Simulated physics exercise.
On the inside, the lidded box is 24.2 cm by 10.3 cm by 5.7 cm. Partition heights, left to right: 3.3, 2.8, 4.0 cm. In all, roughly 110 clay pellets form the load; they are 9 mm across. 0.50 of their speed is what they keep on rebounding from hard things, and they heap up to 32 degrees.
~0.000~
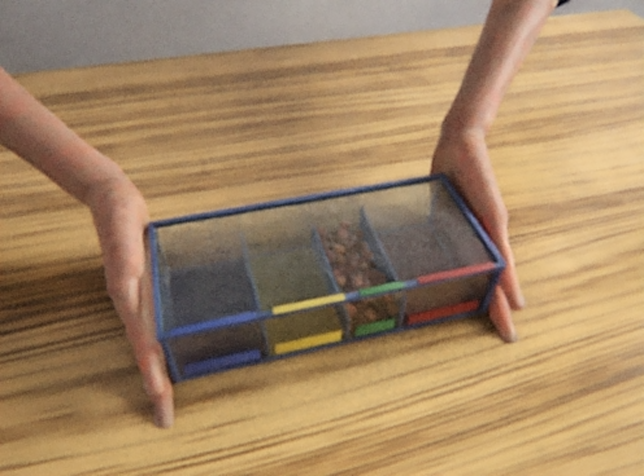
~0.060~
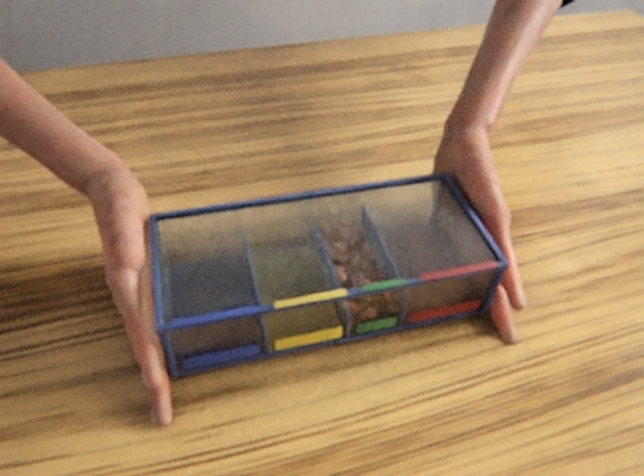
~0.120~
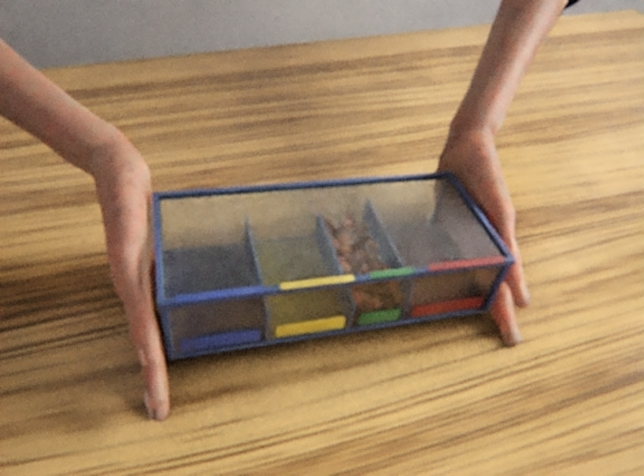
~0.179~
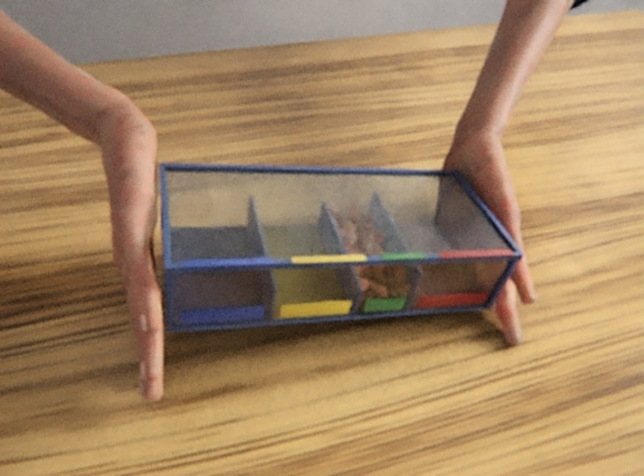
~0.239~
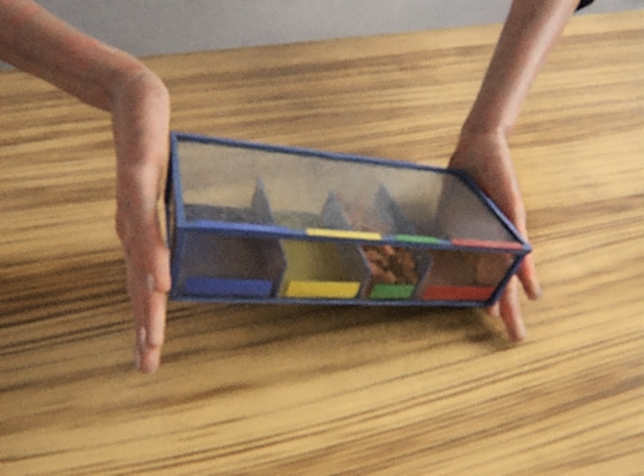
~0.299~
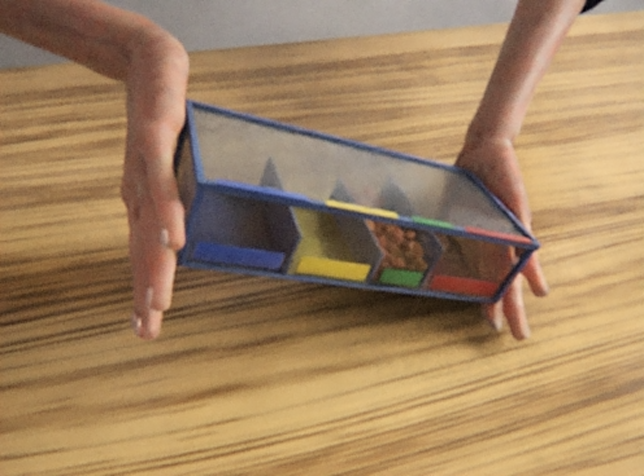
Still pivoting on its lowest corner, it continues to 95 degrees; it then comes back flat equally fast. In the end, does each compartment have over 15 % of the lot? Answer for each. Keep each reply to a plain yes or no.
Here goes: Red yes; blue no; green yes; yellow no.
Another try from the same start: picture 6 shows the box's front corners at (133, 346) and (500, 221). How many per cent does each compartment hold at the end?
Red = 0 %; blue = 65 %; green = 25 %; yellow = 10 %.
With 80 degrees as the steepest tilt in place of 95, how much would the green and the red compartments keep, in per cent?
Green: 90; red: 10 (per cent).
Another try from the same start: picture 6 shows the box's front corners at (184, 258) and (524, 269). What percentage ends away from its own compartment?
About 35 %.
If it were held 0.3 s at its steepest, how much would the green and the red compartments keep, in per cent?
Green 65; red 35.
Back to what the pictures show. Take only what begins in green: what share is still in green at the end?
I'd put it at roughly 70 per cent.
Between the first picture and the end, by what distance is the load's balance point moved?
It shifts by roughly 3.5 cm.
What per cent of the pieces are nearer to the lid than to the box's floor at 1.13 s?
50 per cent, give or take.
Then, at 1.13 s, tilt 93 degrees; red 15 %, green 85 %.
Then, at 1.68 s, tilt 40 degrees; red 30 %, green 70 %.
After 2.29 s, tilt 0 degrees; red 35 %, green 65 %.
In the end, at 2.8 s, red 35 %, blue 0 %, green 65 %, yellow 0 %.
